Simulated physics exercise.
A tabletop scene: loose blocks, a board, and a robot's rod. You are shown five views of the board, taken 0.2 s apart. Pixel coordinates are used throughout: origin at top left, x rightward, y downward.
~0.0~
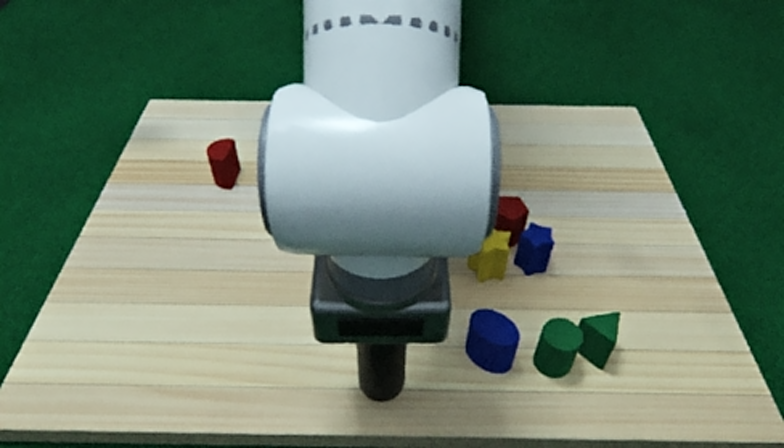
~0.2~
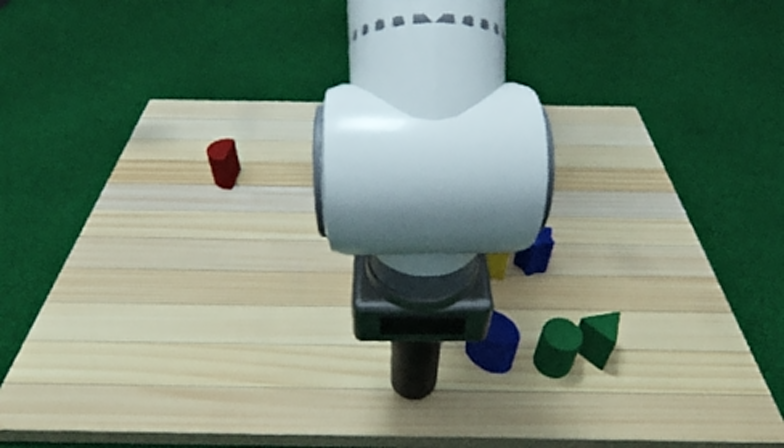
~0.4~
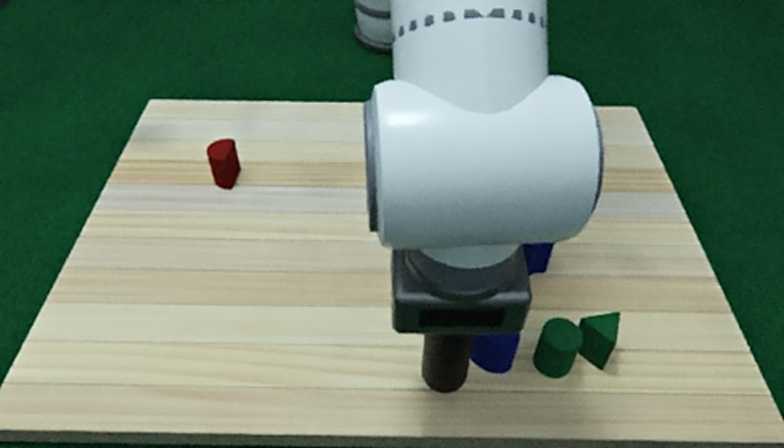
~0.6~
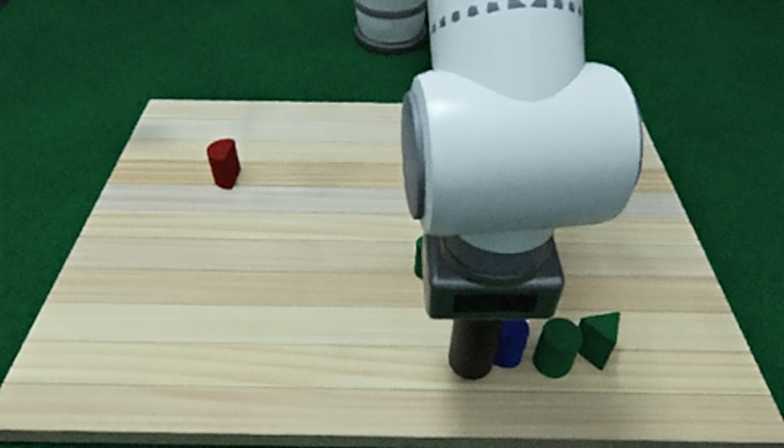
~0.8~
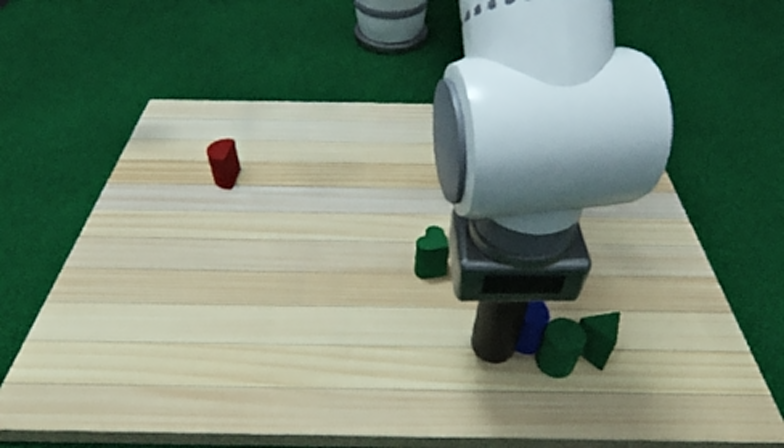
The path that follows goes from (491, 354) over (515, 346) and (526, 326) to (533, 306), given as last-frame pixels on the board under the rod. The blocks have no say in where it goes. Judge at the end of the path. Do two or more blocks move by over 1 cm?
My answer is no.
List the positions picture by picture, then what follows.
The first frame shows rod tip (382, 382); block tops, blue elliptical block (495, 326); green round block (563, 333).
The second frame shows rod (413, 381); blocks unchanged.
The third frame shows rod (444, 374); blocks unchanged.
The fourth frame shows rod (470, 362); blue elliptical block partly hidden.
The fifth frame shows rod (492, 346); blue elliptical block partly hidden; green round block (566, 333).
Halfway along, rod (526, 328); blue elliptical block (554, 284).
At the end, rod (535, 298); blue elliptical block (571, 261), turned 20° clockwise; green round block in place.
